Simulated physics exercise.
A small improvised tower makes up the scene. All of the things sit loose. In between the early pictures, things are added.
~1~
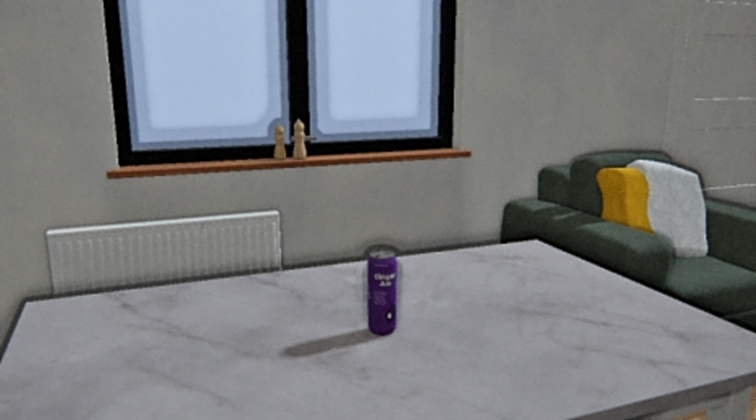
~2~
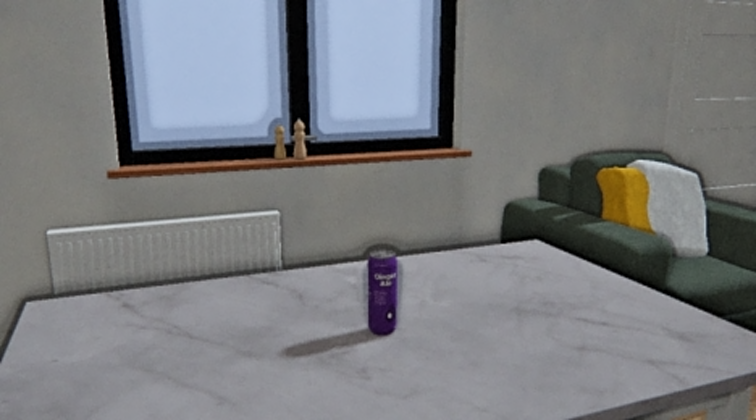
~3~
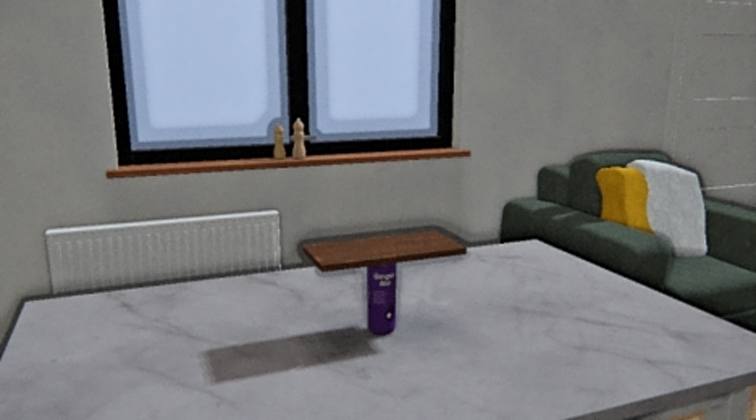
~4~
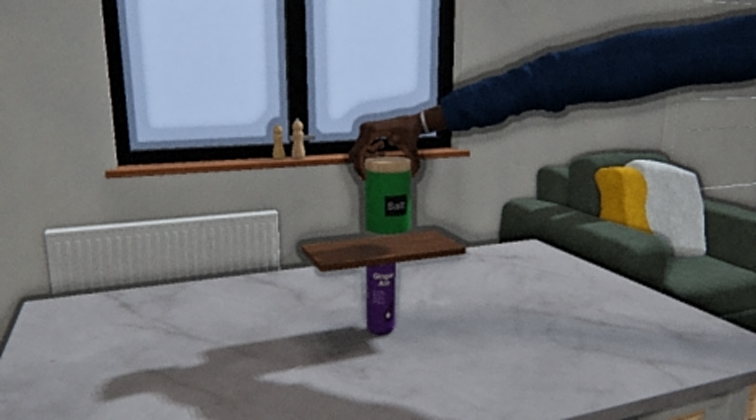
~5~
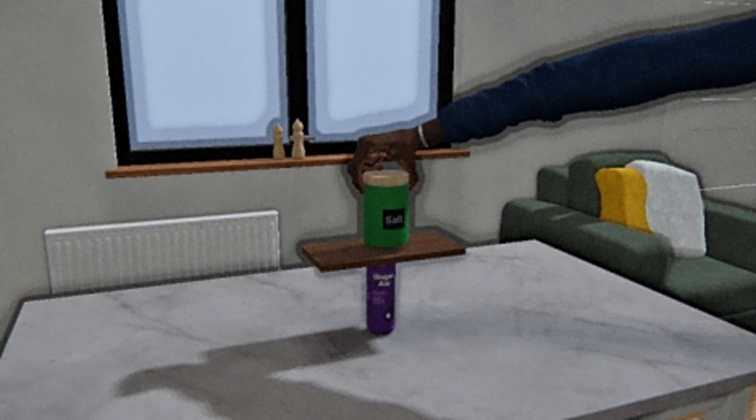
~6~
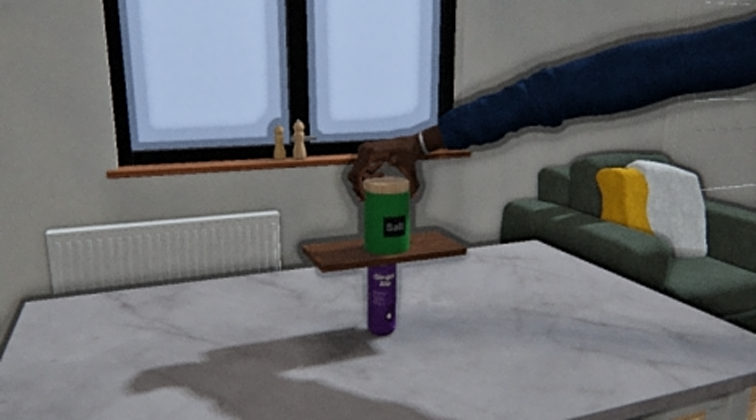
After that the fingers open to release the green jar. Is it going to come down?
The stack supports it.
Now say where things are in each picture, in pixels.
In the first picture, the last thing is not in view yet.
In the second picture, the last thing is not in view yet.
In the third picture, the last thing is not in view yet; brown board (384, 250).
The fourth picture shows on its way; green jar (388, 195); brown board (383, 249).
The fifth picture shows on its way; green jar (386, 208); brown board (383, 250).
The sixth picture shows in place under the hand; green jar (387, 215); brown board (384, 250).
Then, 0.20 s later than the last frame, all is still.
Then, 0.50 s later than the last frame, green jar resting near (387, 216).
When it is over, all 3 as before. End places, in pixels of the last picture, green jar near (387, 216). The stack stays up.
